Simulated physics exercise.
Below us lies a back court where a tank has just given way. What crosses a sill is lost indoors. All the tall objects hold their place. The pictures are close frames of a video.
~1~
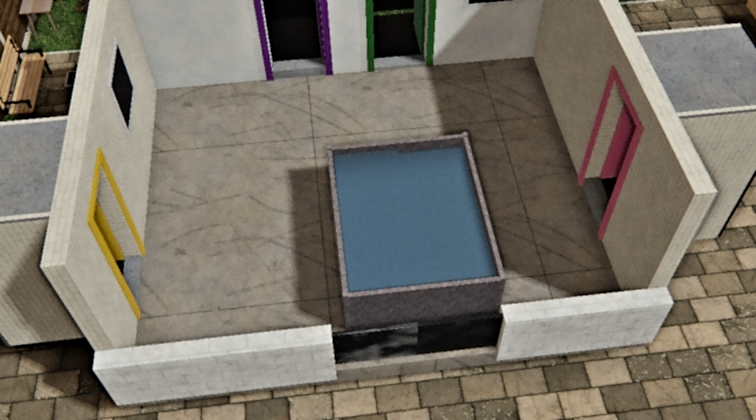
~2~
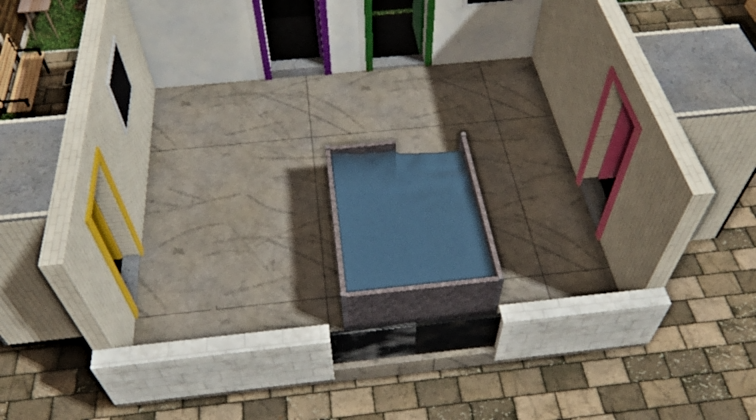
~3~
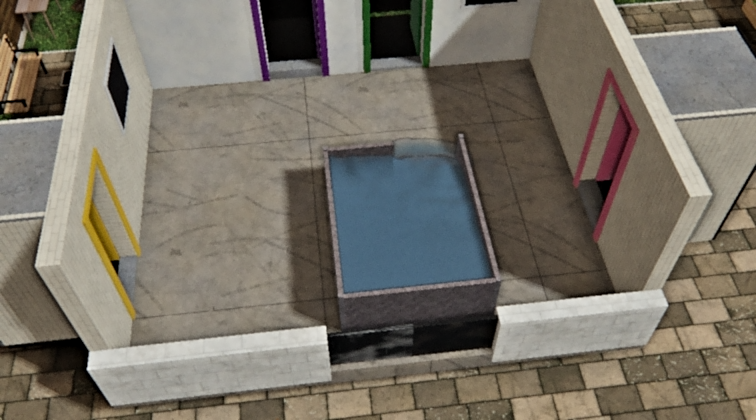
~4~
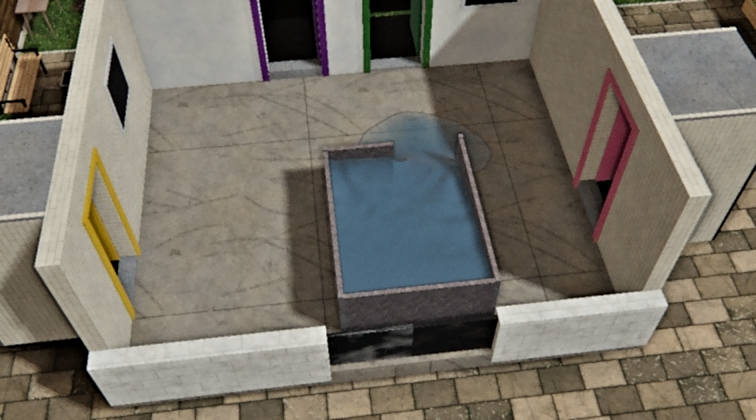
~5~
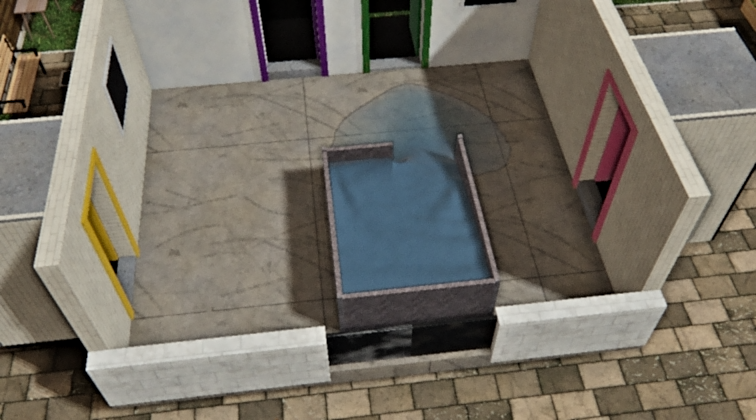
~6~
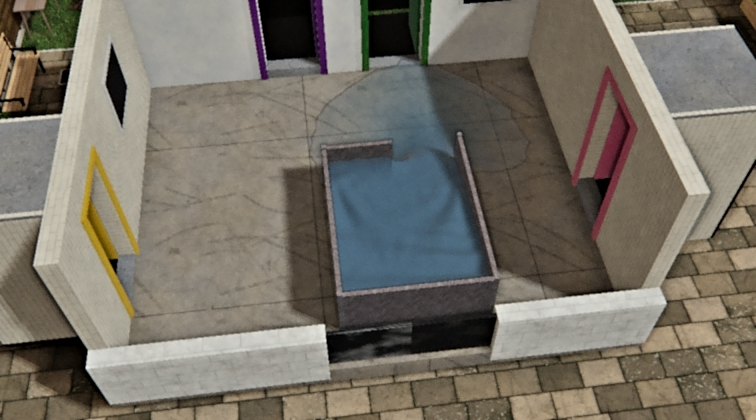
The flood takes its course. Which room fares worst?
It is the green one.
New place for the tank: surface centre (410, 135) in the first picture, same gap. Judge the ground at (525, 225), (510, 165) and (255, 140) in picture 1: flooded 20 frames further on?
In turn: Awash, wet, flooded.
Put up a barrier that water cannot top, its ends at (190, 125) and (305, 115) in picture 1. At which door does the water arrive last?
The yellow door.
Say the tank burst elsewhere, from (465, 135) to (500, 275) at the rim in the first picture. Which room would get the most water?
It is the one in pink.
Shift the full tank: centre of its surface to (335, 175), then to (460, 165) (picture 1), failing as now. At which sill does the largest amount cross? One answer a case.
Case one the one in green, case two the green-painted one.
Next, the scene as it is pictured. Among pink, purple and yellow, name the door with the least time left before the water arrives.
It is the door marked purple.
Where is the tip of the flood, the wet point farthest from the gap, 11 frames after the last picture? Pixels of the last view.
Roughly at (163, 90).
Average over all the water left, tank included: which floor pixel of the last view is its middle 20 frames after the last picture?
At about (413, 181).
A moment on, water covers 30 % of the floor; purple door wet at the sill, nothing in, green door a lot in, pink door not reached, yellow door not reached.
Next, water covers 35 % of the floor; purple door wet at the sill, nothing in, green door a lot in, pink door not reached, yellow door not reached.
Then, water covers 55 % of the floor; purple door wet at the sill, nothing in, green door a lot in, pink door wet at the sill, nothing in, yellow door not reached.
Later, water covers 85 % of the floor; purple door wet at the sill, nothing in, green door a lot in, pink door wet at the sill, nothing in, yellow door wet at the sill, nothing in.
In the end, water covers 95 % of the floor; purple door wet at the sill, nothing in, green door a lot in, pink door wet at the sill, nothing in, yellow door a trickle in; the green door has let in the most.
